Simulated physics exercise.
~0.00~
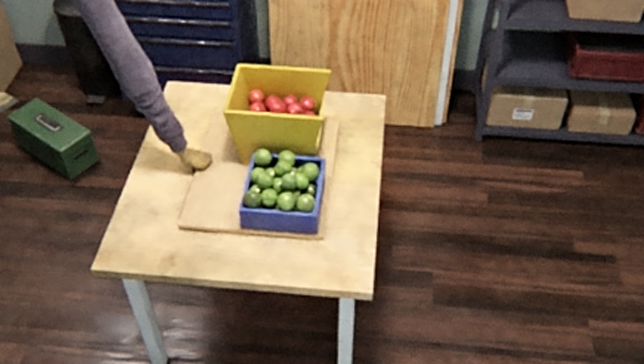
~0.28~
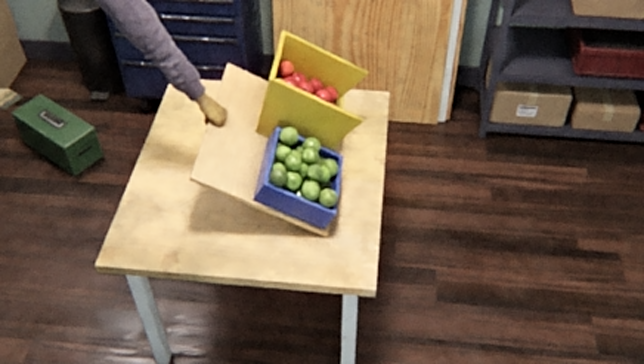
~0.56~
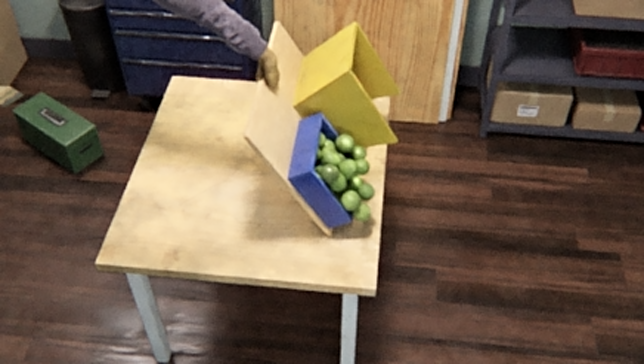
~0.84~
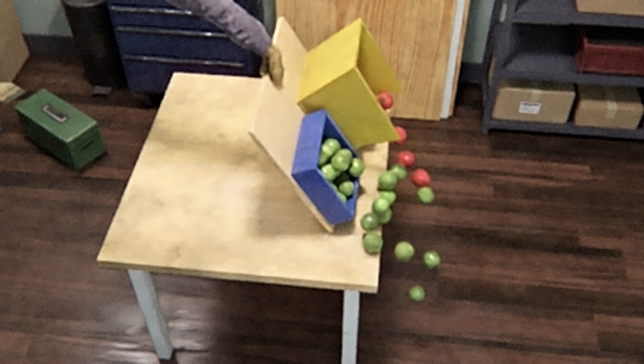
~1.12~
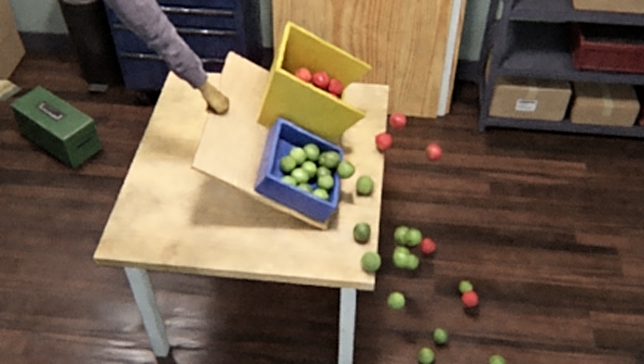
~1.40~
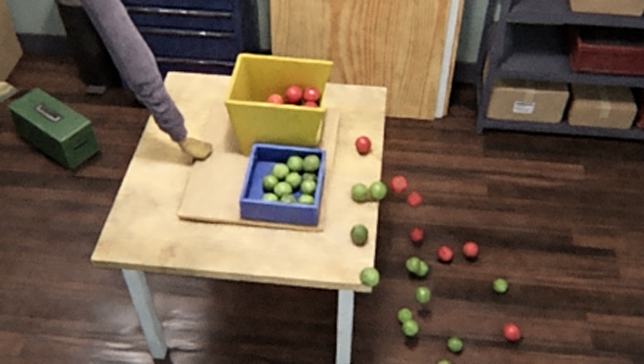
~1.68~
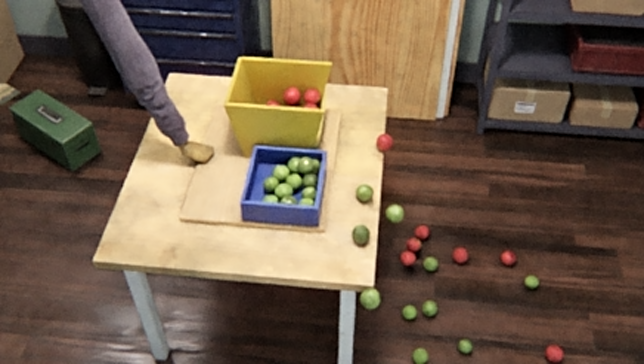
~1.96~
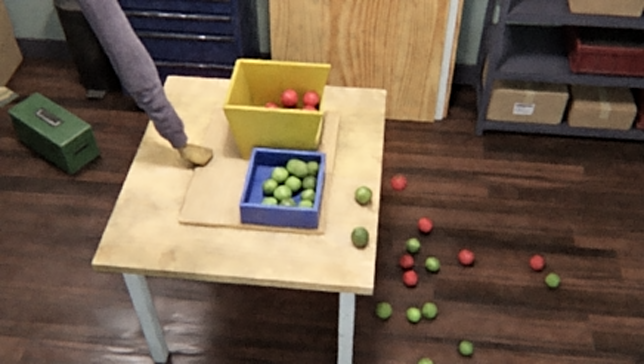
At first, a yellow container of tomatoes and a blue container of green apples sit on a plywood board on a table, with a hand at the board's left edge. The hand lifts that edge, tipping the board steeply toward the right with both containers still fixed to it. Green apples and tomatoes tumble out over the right side, dropping onto the tabletop and the floor. The hand then lowers the board flat again while the spilled pieces scatter across the dark floor. In the end, both containers stand upright, still partly filled, with a few green apples resting near the table's right edge.
